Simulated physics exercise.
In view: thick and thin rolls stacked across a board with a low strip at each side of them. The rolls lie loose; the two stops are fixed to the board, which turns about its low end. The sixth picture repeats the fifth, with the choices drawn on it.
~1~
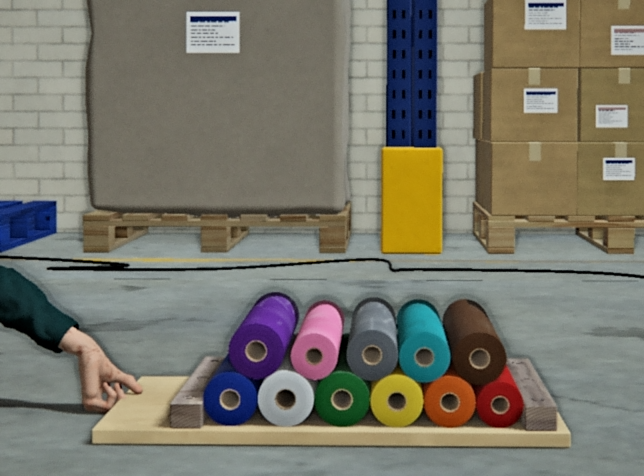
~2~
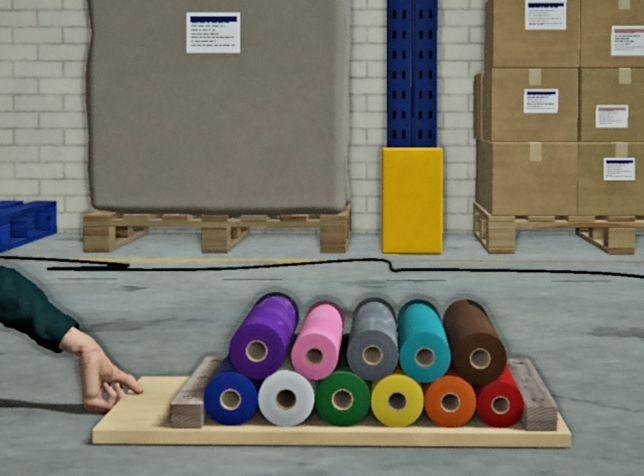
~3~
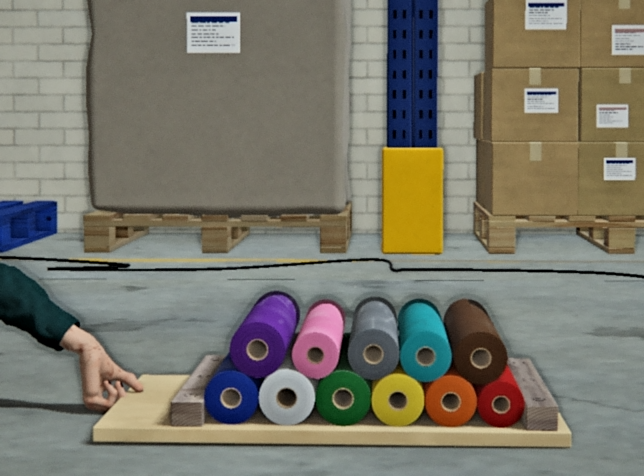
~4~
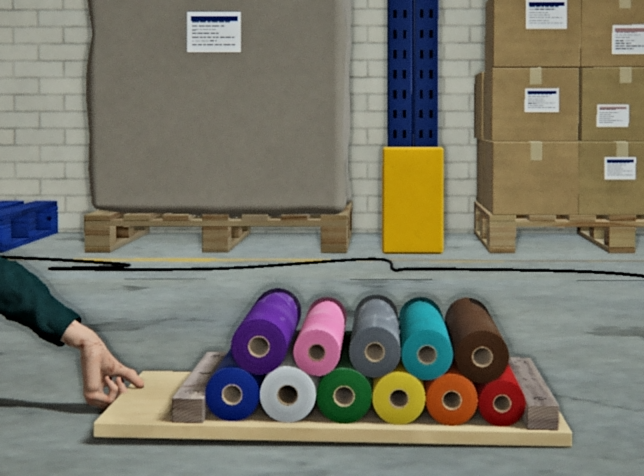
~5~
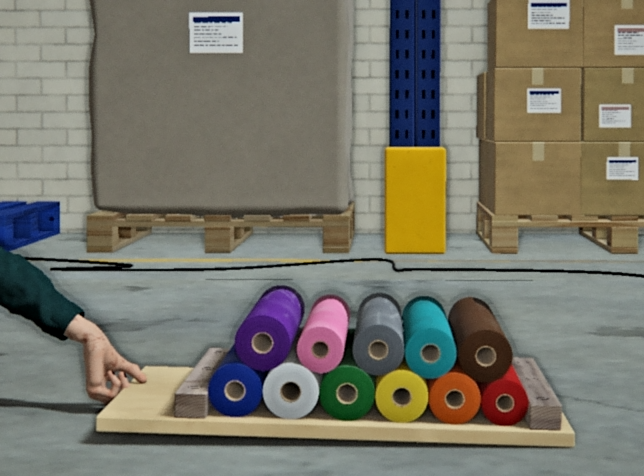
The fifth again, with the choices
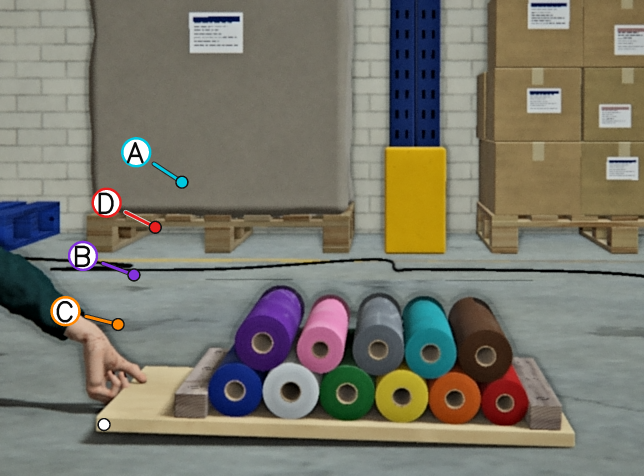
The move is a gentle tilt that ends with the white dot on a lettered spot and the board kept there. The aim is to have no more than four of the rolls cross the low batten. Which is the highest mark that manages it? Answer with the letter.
Mark D is as high as it can go.
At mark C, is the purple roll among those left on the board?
Yes, with C.
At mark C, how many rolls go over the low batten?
With C, none.
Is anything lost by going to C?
No, at C.
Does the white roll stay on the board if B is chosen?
Yes, with B.
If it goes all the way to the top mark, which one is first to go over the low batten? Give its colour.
First is the brown one.
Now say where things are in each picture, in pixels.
Red roll (500, 405); grey roll (372, 355); purple roll (257, 351), in the first picture.
Purple roll (257, 351); brown roll (480, 358), in the second picture.
Board (336, 396); blue roll (231, 398); purple roll (257, 349); green roll (343, 398), in the third picture.
Board (336, 394); blue roll (232, 394); white roll (288, 394), in the fourth picture.
Board (339, 392); blue roll (235, 390); white roll (291, 391), in the fifth picture.
On the marked copy, A at (182, 182); B at (134, 275); C at (118, 325); D at (155, 227); the white dot at (104, 425).
With D. Early on, board at 16°.
Further on, board at 27°.
At the end, board at 27°, one over the low batten (brown).
As for the rest, A five over the low batten; B none over the low batten; C none over the low batten.
